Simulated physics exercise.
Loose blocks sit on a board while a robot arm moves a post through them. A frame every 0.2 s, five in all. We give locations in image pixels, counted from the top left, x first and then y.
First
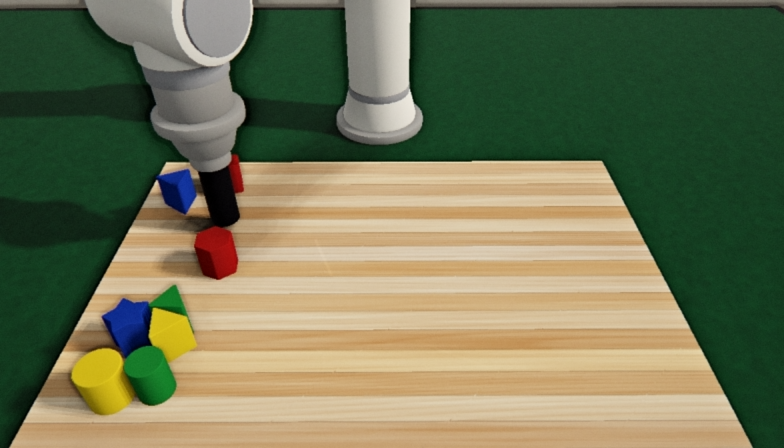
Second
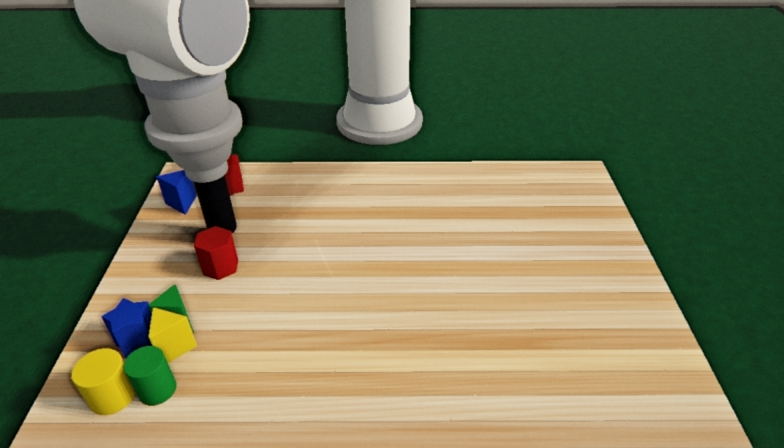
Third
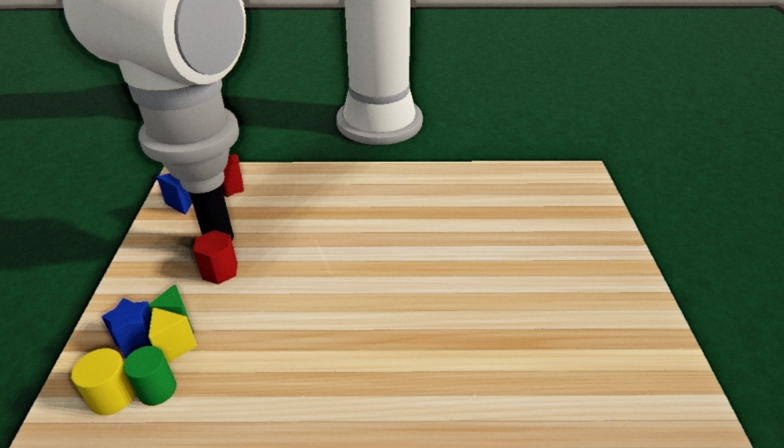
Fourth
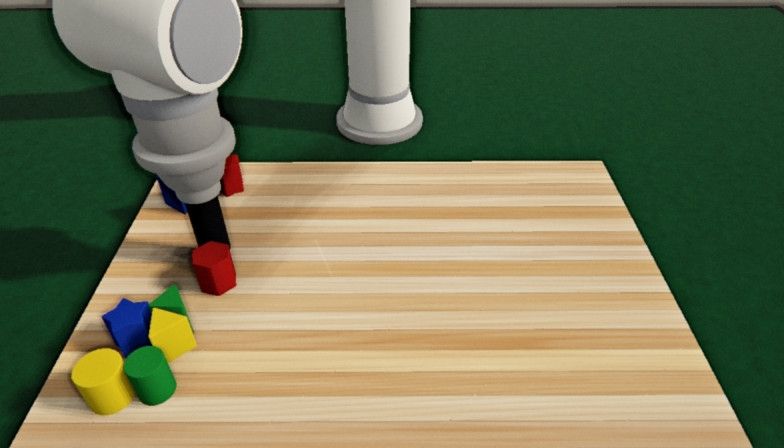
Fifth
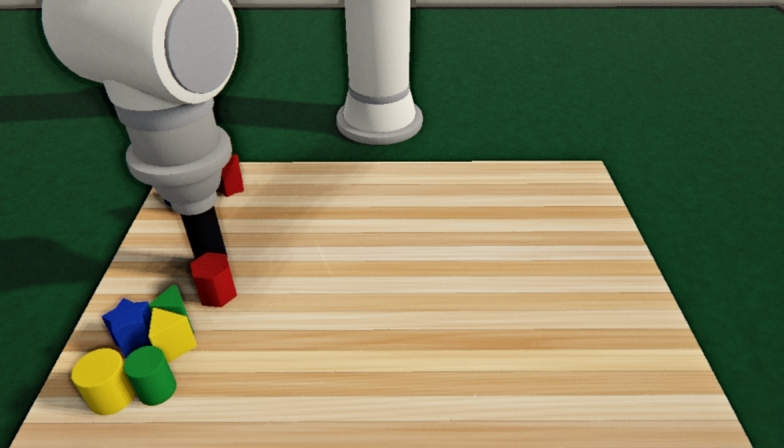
A robot arm lowers its black post toward the viewer, pushing a red six-sided block closer to the other blocks.
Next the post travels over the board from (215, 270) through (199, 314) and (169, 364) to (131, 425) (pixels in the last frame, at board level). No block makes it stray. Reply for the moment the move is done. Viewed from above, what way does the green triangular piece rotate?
Viewed from above, clockwise.
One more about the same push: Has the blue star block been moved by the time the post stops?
Yes
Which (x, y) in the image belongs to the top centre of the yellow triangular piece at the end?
It sits at (163, 383).
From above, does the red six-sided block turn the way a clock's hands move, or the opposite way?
It twists anticlockwise.
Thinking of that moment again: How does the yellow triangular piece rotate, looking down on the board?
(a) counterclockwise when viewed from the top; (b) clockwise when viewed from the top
That would be a.
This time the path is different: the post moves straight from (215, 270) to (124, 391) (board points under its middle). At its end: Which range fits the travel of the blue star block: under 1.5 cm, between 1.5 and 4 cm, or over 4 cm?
Its final spot will lie 1.5 to 4 cm from the current one.
On the path given first. One third of the way, post (196, 305); green triangular piece (163, 301); red six-sided block (216, 299), turned 75° anticlockwise.
Two thirds of the way, post (165, 356); blue star block (105, 320), turned 50° clockwise; green disc (130, 383); yellow triangular piece (158, 360), turned 45° anticlockwise; green triangular piece (124, 339), turned 35° clockwise; red six-sided block (217, 302), turned 85° anticlockwise.
At the end, post (126, 416); blue star block (103, 320), turned 55° clockwise; green disc (102, 435); yellow triangular piece (163, 383), turned 80° anticlockwise; green triangular piece (119, 341), turned 35° clockwise; red six-sided block (217, 302), turned 85° anticlockwise.
